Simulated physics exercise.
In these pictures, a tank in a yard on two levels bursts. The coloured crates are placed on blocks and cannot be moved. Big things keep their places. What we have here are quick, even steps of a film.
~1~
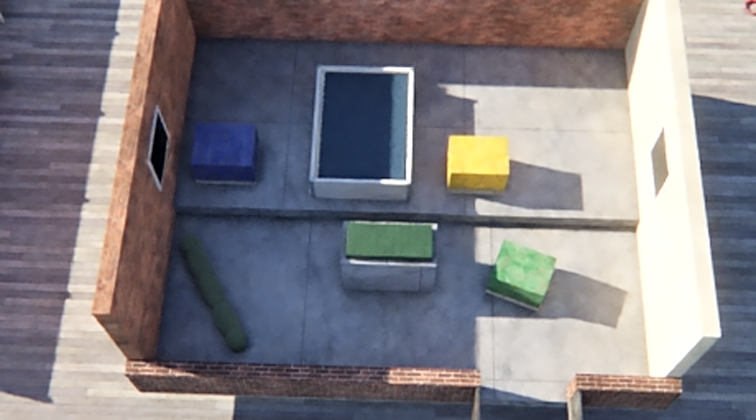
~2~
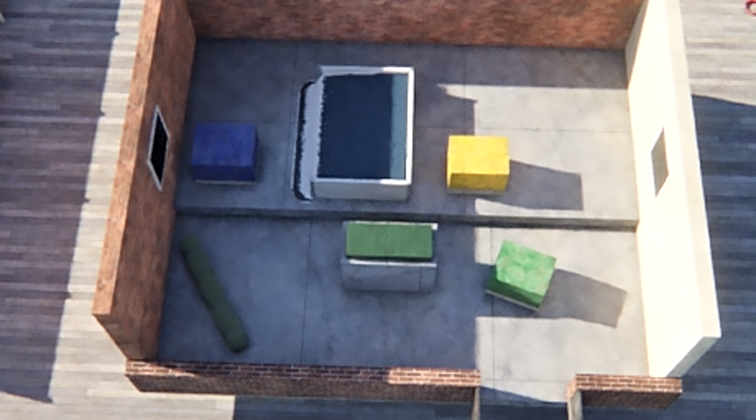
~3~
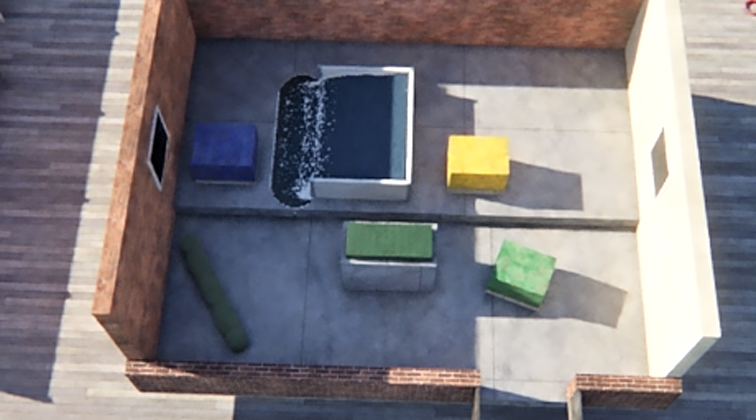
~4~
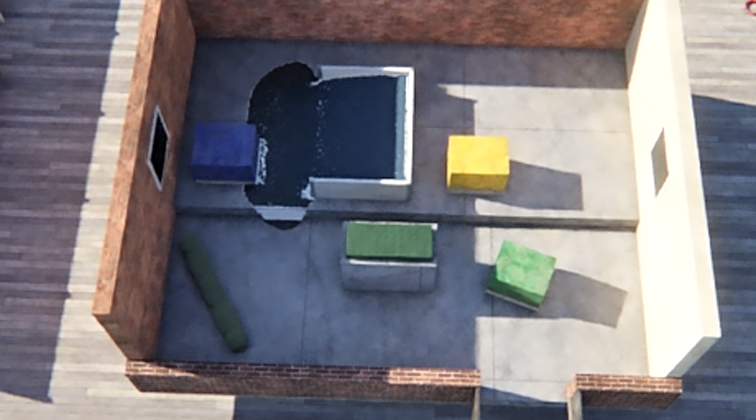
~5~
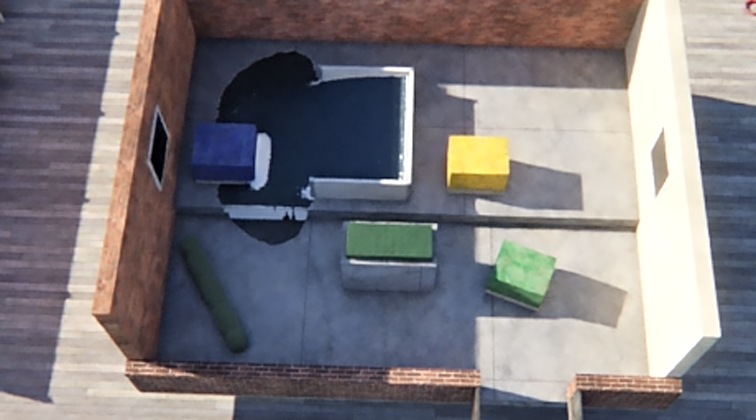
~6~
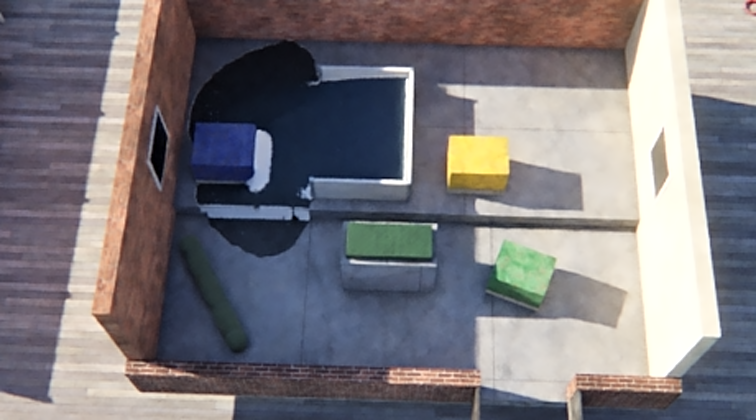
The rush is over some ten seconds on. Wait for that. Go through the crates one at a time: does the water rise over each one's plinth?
One by one: Yellow crate: Remains dry, blue crate: Becomes wet, green crate: Remains dry.
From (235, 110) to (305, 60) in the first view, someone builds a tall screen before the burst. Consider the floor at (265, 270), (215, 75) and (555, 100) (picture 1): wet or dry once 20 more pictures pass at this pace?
As listed: Under water, wet, no water.
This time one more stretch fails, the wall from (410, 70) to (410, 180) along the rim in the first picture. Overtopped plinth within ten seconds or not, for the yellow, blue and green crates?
Then the yellow crate gets flooded, the blue crate is untouched and the green crate gets flooded.
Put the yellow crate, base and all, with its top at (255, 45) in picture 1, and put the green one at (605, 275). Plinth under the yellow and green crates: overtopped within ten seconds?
As I see it - yellow crate gets submerged, green crate is left untouched.
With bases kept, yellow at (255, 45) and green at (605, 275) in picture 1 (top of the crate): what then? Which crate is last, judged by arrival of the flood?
It is the green-painted one.
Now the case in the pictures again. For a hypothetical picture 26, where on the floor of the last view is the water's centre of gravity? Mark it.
At about (276, 154).
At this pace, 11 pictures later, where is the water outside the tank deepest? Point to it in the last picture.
Check roughly (196, 46).
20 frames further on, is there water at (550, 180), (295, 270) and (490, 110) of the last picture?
Status by point, in sequence: Unwetted; waterlogged; unwetted.
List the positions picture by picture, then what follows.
Still water in the water tank at (363, 126), in the first picture.
Water pours out at (319, 134) and has run to (302, 196), in the second picture.
The front is at (290, 202), out from the gap at (319, 135), in the third picture.
Water pours out at (319, 136) and has run to (264, 208), in the fourth picture.
Water pours out at (319, 136) and has run to (225, 197), in the fifth picture.
The front is at (202, 97), out from the gap at (319, 136), in the sixth picture.
A moment on, water covers 20 % of the floor; the yellow crate not reached, the blue crate water round its plinth, the green crate not reached.
Next, water covers 25 % of the floor; the yellow crate not reached, the blue crate water round its plinth, the green crate not reached.
Then, water covers 40 % of the floor; the yellow crate not reached, the blue crate water round its plinth, the green crate not reached.
Later, water covers 70 % of the floor; the yellow crate not reached, the blue crate water round its plinth, the green crate water round its plinth.
In the end, water covers 85 % of the floor; the yellow crate stayed above the water, the blue crate was topped, the green crate stayed above the water.
